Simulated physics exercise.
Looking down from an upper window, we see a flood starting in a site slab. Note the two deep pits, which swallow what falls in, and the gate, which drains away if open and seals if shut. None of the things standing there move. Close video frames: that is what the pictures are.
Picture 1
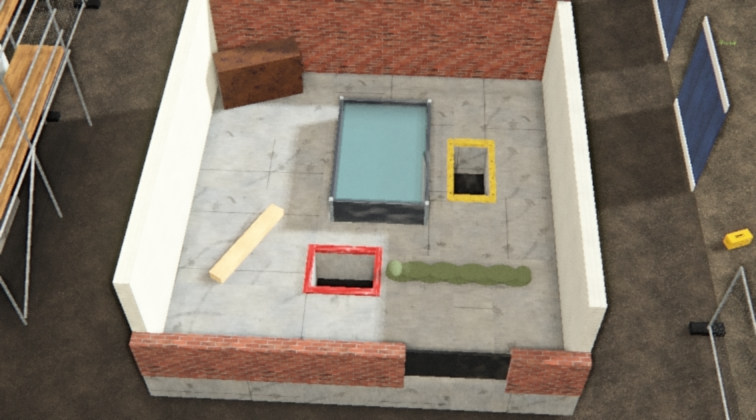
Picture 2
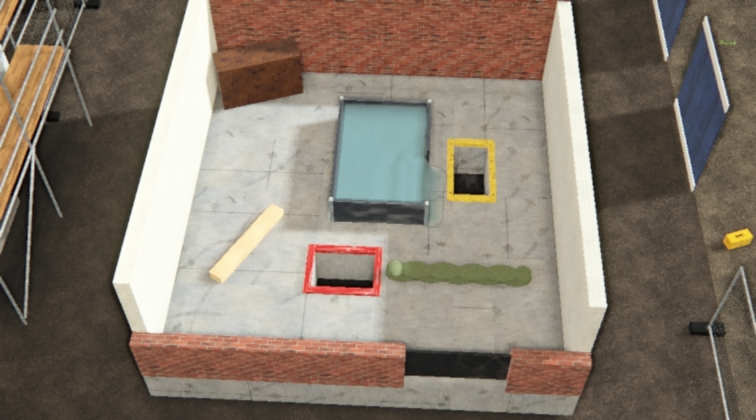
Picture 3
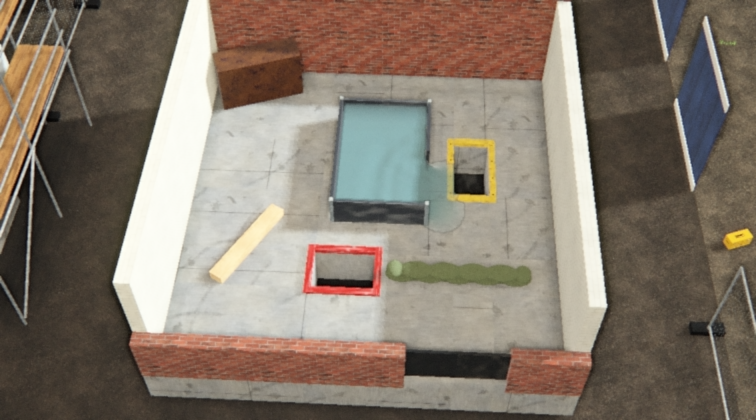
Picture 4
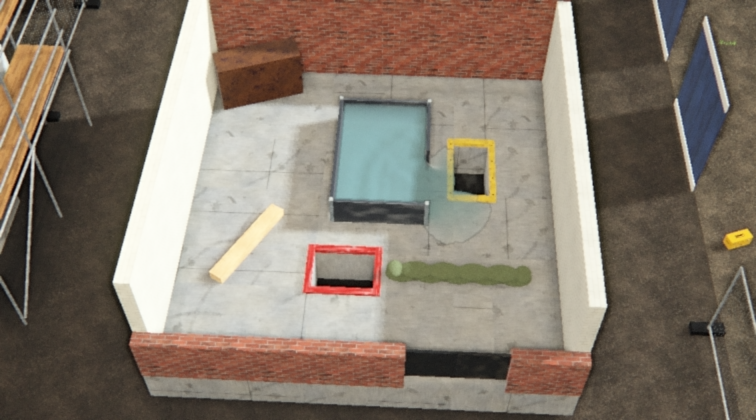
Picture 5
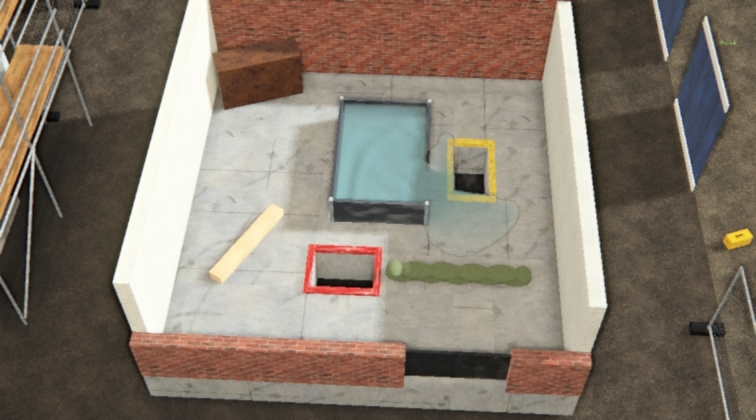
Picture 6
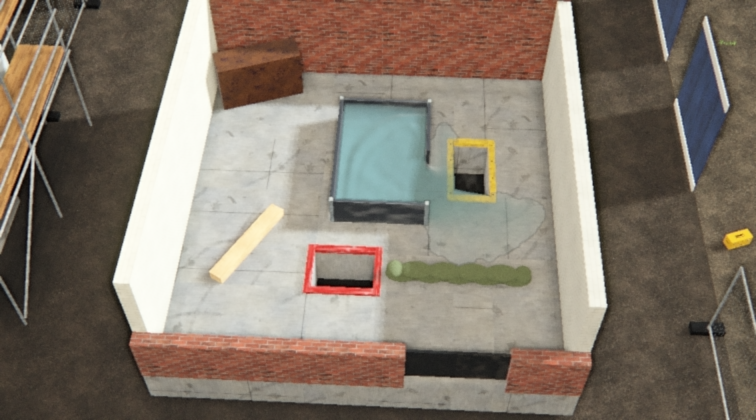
Water leaking from the right side of a blue-topped tank, spreading across a walled concrete slab around the yellow-edged pit.
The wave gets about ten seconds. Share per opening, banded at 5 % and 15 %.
I'd say the gate drains very little - not reaching five per cent. I'd say the yellow pit drains a lot - upwards of fifteen per cent. I'd say the red pit drains very little - not reaching five per cent.
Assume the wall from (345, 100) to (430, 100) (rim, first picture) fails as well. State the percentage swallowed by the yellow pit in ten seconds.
Yellow: 2 %.
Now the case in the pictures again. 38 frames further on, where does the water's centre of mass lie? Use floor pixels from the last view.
Near (440, 201).
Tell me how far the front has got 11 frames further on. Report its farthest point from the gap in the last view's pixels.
Somewhere around (566, 374).
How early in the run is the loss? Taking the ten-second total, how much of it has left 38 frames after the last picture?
I'd say about 90 per cent.
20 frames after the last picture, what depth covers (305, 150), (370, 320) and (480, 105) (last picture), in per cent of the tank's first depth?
About 0, 0, 2 %.
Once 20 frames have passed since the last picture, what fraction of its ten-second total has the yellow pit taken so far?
It should be near 75 percent of the ten-second total.
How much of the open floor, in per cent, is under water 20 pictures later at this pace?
That's roughly 30 per cent.
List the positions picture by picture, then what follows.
The tank at (382, 152) is whole and still, in the first picture.
The front is at (436, 169), out from the gap at (425, 191), in the second picture.
Water pours out at (425, 192) and has run to (446, 164), in the third picture.
The front is at (446, 150), out from the gap at (425, 192), in the fourth picture.
The front is at (513, 218), out from the gap at (425, 192), in the fifth picture.
The front is at (540, 216), out from the gap at (425, 192), in the sixth picture.
A moment on, water covers 10 % of the floor; the gate 0 %, the yellow pit 10 %, the red pit 0 %.
Next, water covers 20 % of the floor; the gate 0 %, the yellow pit 15 %, the red pit 0 %.
Then, water covers 30 % of the floor; the gate 0 %, the yellow pit 21 %, the red pit 0 %.
Later, water covers 55 % of the floor; the gate 0 %, the yellow pit 26 %, the red pit 0 %.
In the end, water covers 75 % of the floor; the gate 0 %, the yellow pit 28 %, the red pit 1 %.
